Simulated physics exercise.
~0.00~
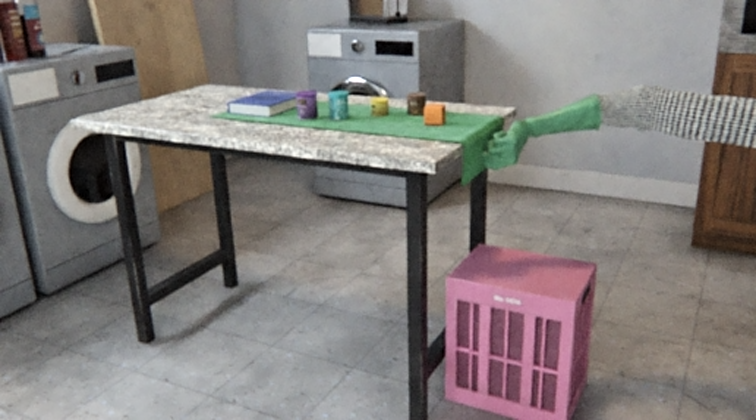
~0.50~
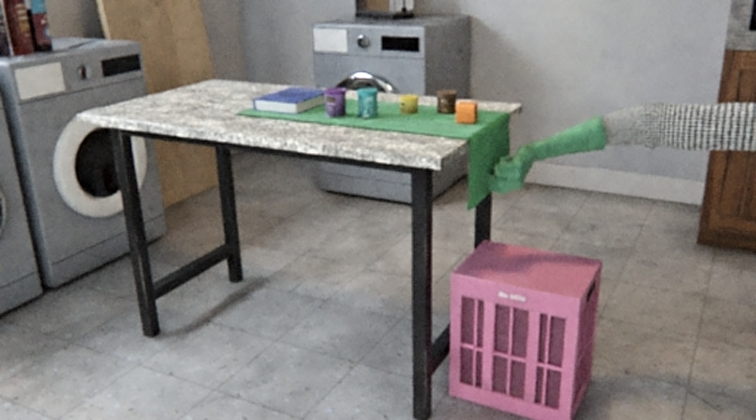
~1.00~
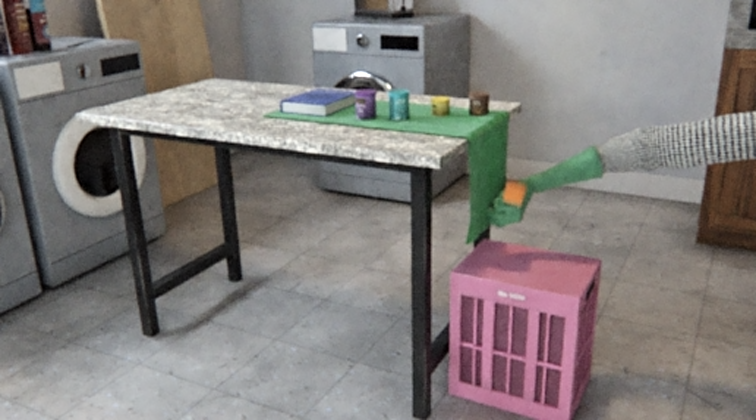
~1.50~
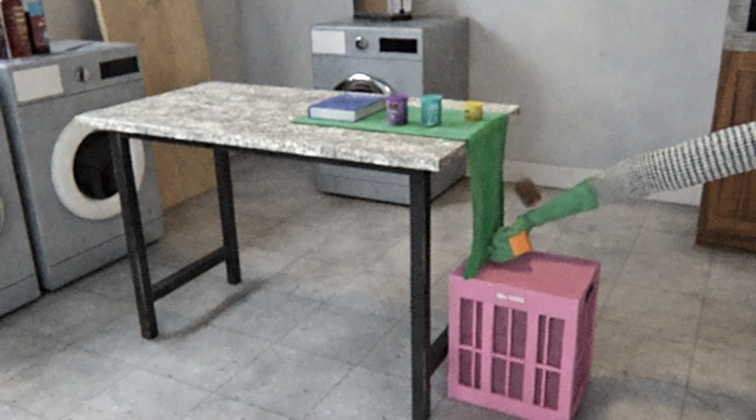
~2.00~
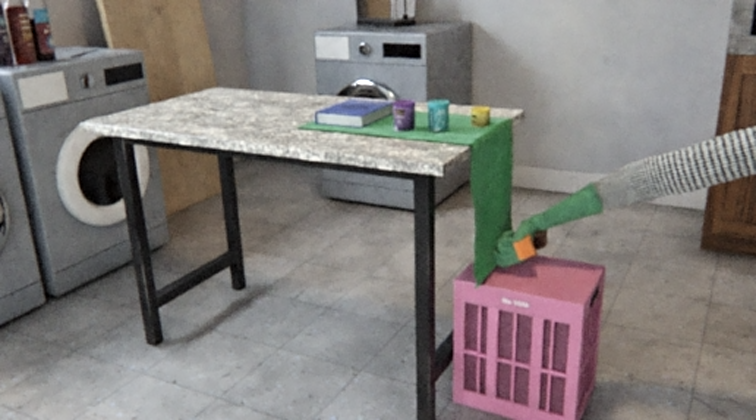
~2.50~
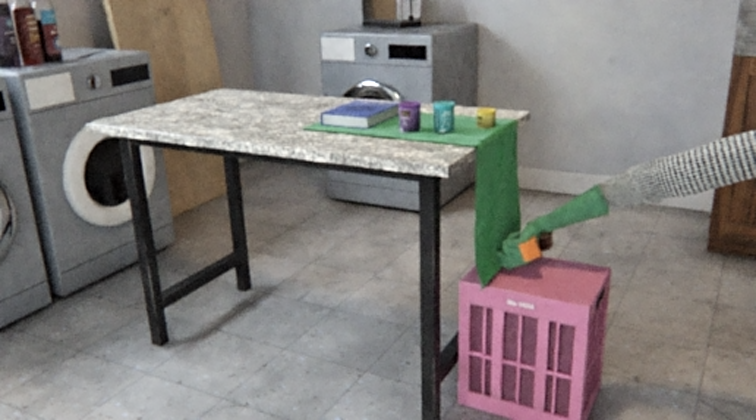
The clip opens on a speckled table in a room with grey washing machines, where a green runner holds a blue book, a purple pot, a turquoise can, a yellow pot, a brown pot and an orange cube. A green hand with a pale, textured sleeve pulls the cloth's end down at the right, drawing everything along. The orange cube goes over the edge first, tumbling down by the hand, and the brown pot drops after it. The hem reaches the pink crate and the cloth stops. The two fallen things stay beside the hand above the crate, while the other four remain on the table, the can upright.
